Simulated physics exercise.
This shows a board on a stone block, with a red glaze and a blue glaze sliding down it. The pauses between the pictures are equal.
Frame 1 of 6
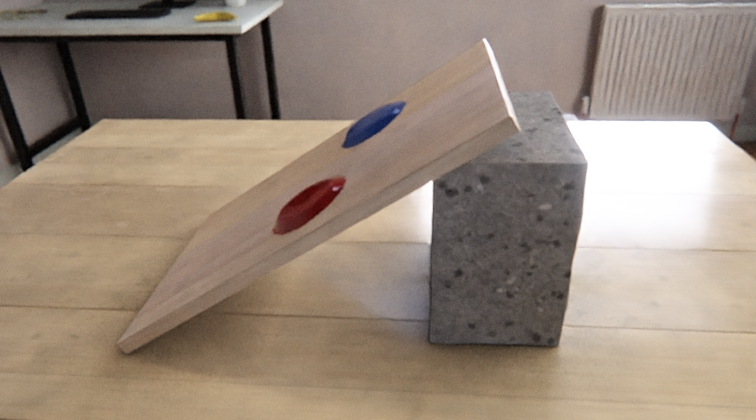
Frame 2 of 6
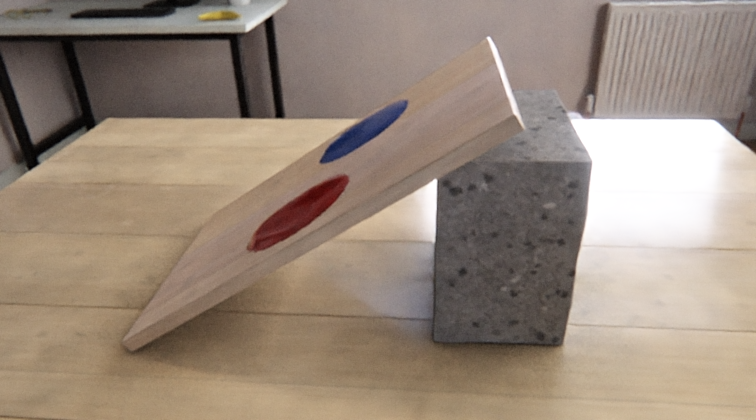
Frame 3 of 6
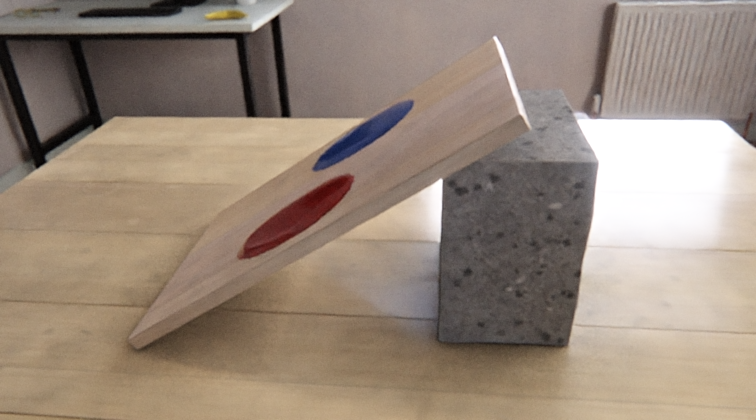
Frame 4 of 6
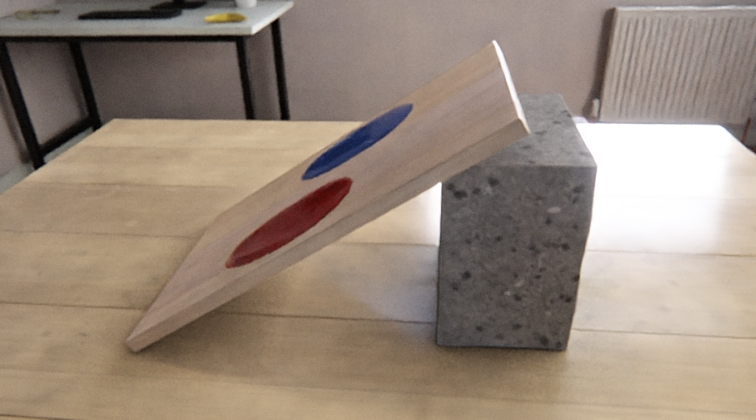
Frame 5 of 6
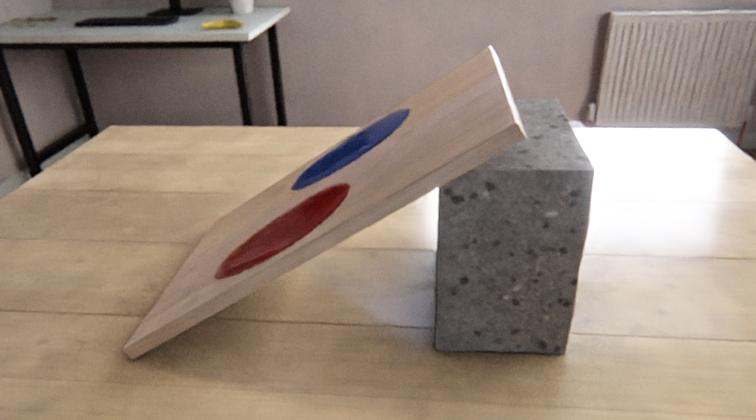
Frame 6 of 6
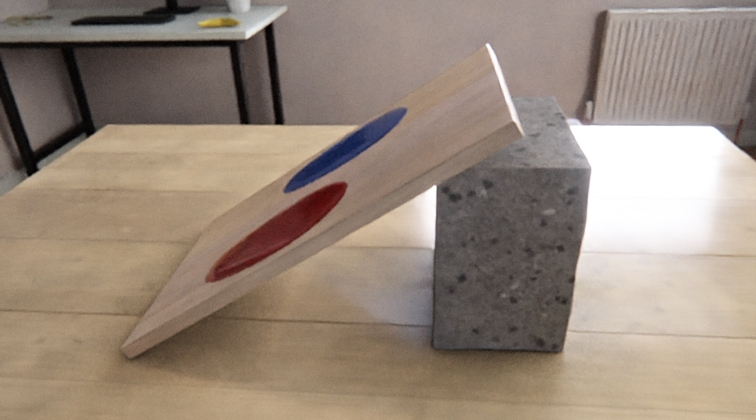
In a room with a pale wall, a light wooden table is seen from its front edge, slightly above. A wooden board leans up to the right against a speckled grey stone block, with a blue glaze patch above a red one, and a desk and radiator behind. Both glossy patches spread and creep down the board toward the lower left, flattening into long ovals, while the camera shifts very slightly.
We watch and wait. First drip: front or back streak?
Front.
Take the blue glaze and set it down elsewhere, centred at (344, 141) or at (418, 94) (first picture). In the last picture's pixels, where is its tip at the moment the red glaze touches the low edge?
(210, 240) first, then (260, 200).
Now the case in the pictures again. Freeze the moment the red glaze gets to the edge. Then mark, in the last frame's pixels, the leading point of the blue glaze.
Around (232, 219).
A moment on, the red glaze is close to the edge; the blue glaze is three quarters of the way down.
When it is over, the red glaze is at the low edge; the blue glaze is three quarters of the way down.
